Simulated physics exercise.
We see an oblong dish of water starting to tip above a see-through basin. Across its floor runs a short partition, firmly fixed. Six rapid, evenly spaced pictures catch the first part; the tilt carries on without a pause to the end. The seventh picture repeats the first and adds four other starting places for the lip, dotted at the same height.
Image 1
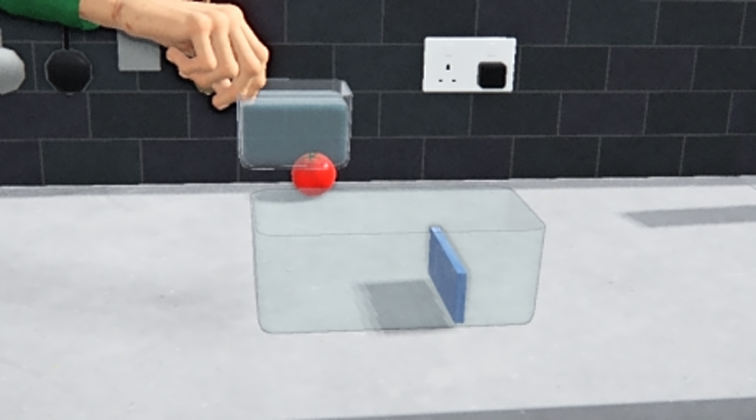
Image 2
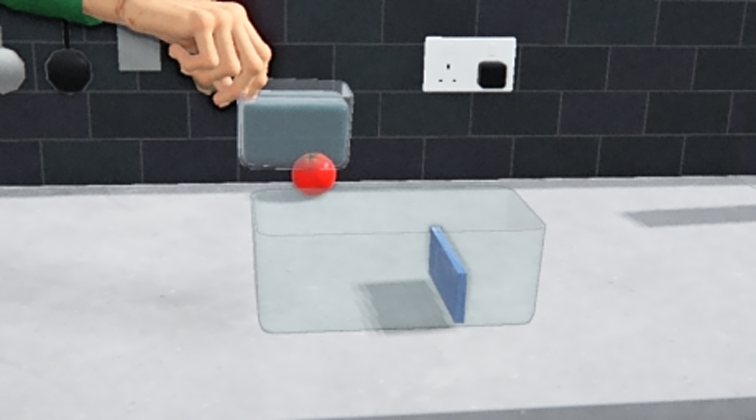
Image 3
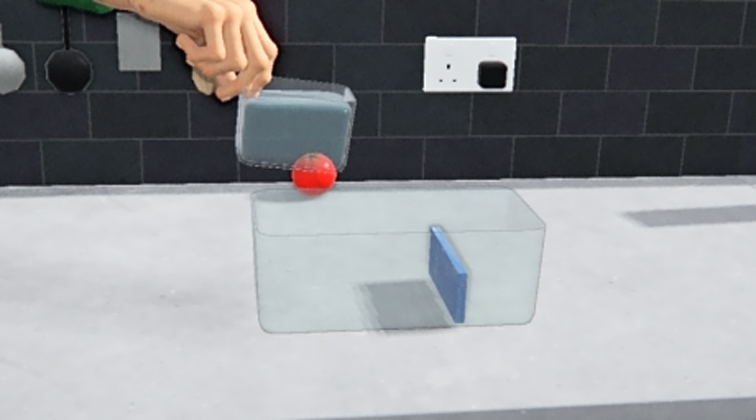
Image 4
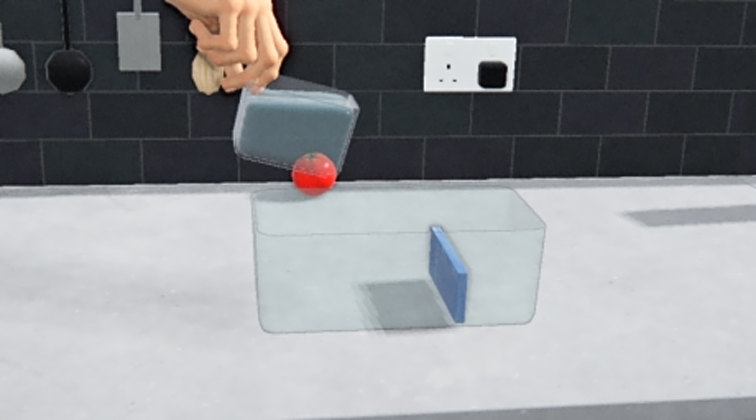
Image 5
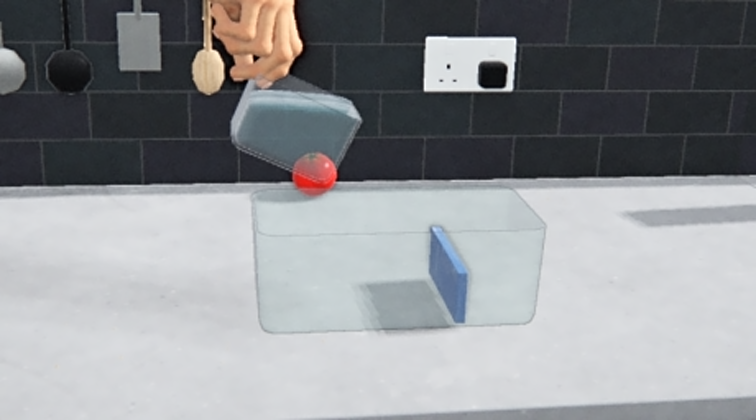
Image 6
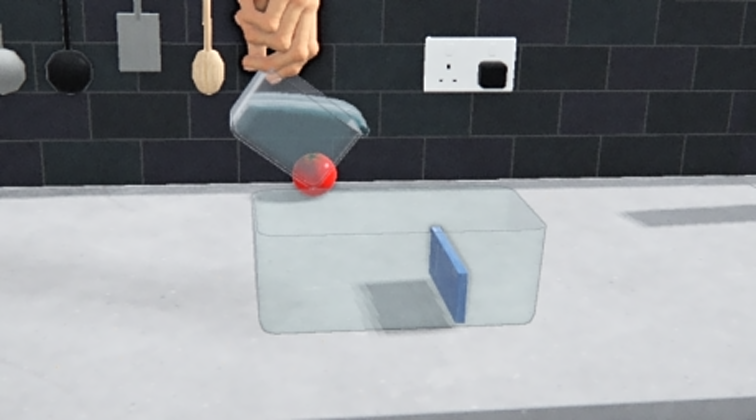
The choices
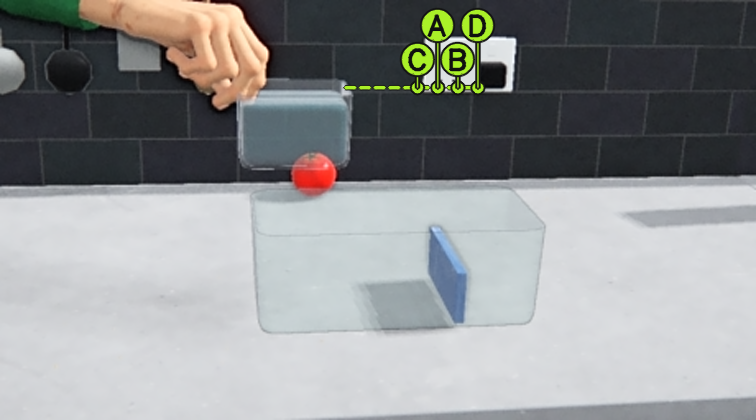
A hand reaching in from the upper left holds a clear oblong dish of bluish water over a kitchen worktop, seen from the front by a still camera. Below are a red ball at the dish's underside and a see-through basin with a short blue partition, before dark tiles, hanging utensils and a white socket. The dish stays nearly level, then tips rightward until water reaches over its lip.
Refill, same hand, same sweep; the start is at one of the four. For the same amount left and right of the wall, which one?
Choose C.
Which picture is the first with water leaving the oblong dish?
Picture 5.
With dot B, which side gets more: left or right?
More ends on the right.
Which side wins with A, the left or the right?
The right side.
On the marked copy, A at (437, 87); B at (457, 87); C at (417, 87); D at (477, 87).
With A, about 23 % ends left of the wall and 74 % right of it; 3 % is lost outside.
With B, about 7 % ends left of the wall and 92 % right of it.
With C, about 45 % ends left of the wall and 51 % right of it; 3 % is lost outside.
With D, about 13 % ends left of the wall and 84 % right of it; 3 % is lost outside.
